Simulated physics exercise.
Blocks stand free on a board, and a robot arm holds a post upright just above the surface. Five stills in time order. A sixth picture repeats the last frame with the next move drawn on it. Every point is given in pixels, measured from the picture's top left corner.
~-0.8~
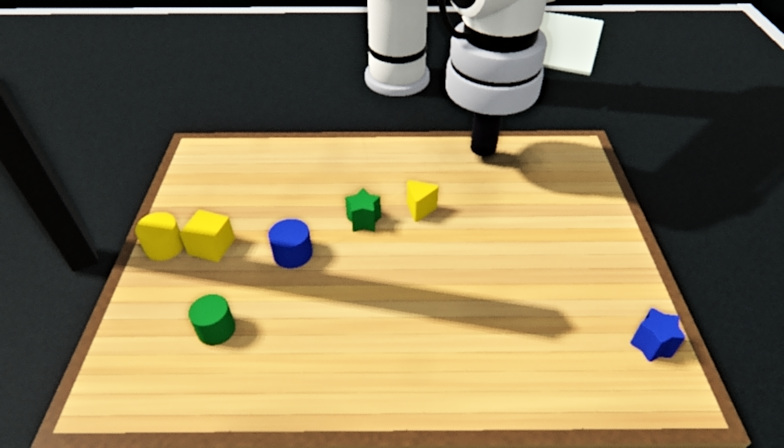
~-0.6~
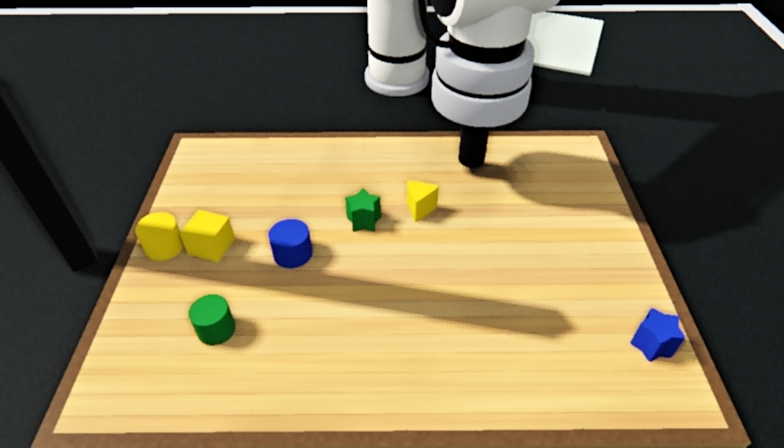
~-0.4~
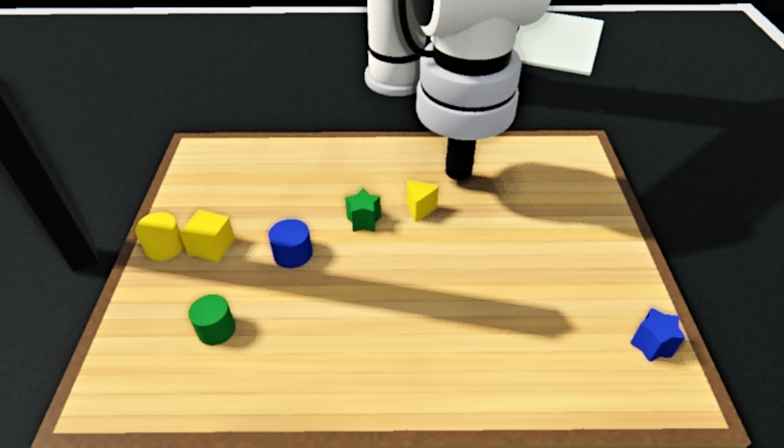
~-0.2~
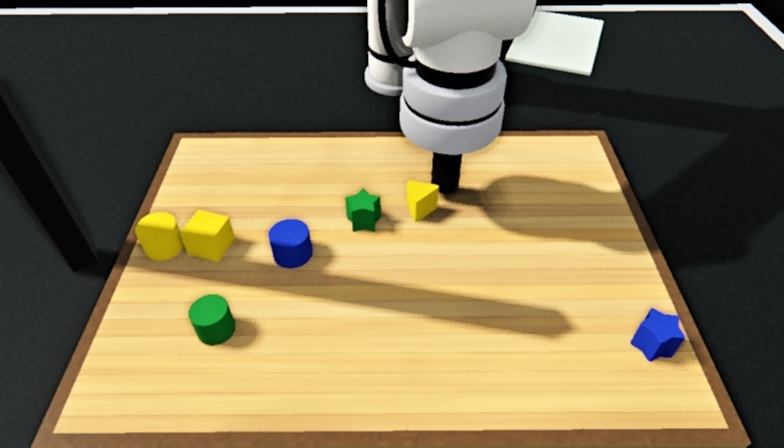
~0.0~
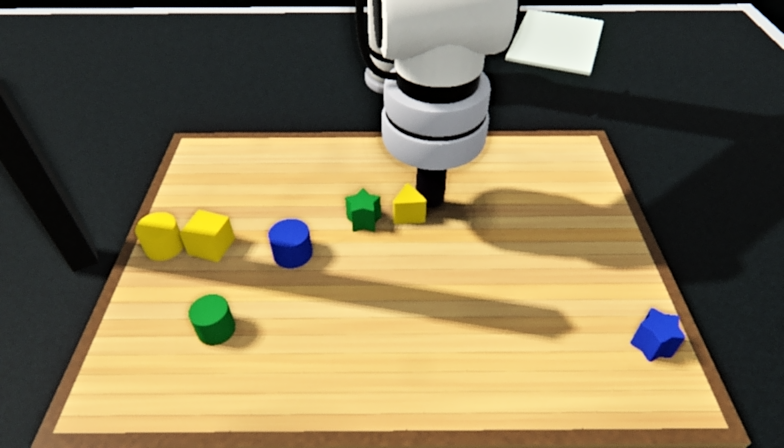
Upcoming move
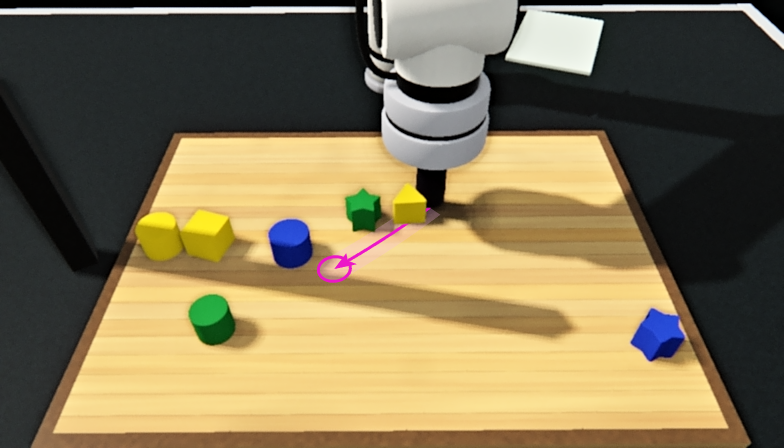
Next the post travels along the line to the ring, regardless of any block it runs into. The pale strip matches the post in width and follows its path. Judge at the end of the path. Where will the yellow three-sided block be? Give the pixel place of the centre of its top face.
I'd say the yellow three-sided block ends with its top centre at (304, 254).
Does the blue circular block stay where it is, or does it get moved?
Right where it was.
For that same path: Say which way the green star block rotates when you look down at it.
Spin direction: Clockwise.
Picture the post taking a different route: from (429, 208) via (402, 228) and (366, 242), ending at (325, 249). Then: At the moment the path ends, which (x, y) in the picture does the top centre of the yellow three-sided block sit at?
At roughly (305, 246).
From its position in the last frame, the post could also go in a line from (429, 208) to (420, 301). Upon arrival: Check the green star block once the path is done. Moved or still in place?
Same place.
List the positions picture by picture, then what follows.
Lower end of the post at (483, 149), tops of blocks, blue circular block at (289, 232), green star block at (363, 200), yellow three-sided block at (421, 189), in the first picture.
Post at (471, 160), blocks as before, in the second picture.
Post at (459, 172), blocks as before, in the third picture.
Post at (445, 185), blocks as before, in the fourth picture.
Post at (430, 199), blue circular block at (289, 232), green star block at (363, 200), yellow three-sided block at (409, 195), in the fifth picture.
The drawn path runs from (429, 208) over (386, 238) to (334, 269).
The first path, step by step. One third of the way, post at (400, 220); green star block at (356, 201), turned 30° clockwise; yellow three-sided block at (375, 214), turned 20° clockwise.
Two thirds of the way, post at (368, 241); green star block at (356, 201), turned 35° clockwise; yellow three-sided block at (340, 234), turned 30° clockwise.
At the end, post at (333, 261); blue circular block not moved; green star block at (356, 201), turned 35° clockwise; yellow three-sided block at (304, 254), turned 20° clockwise.
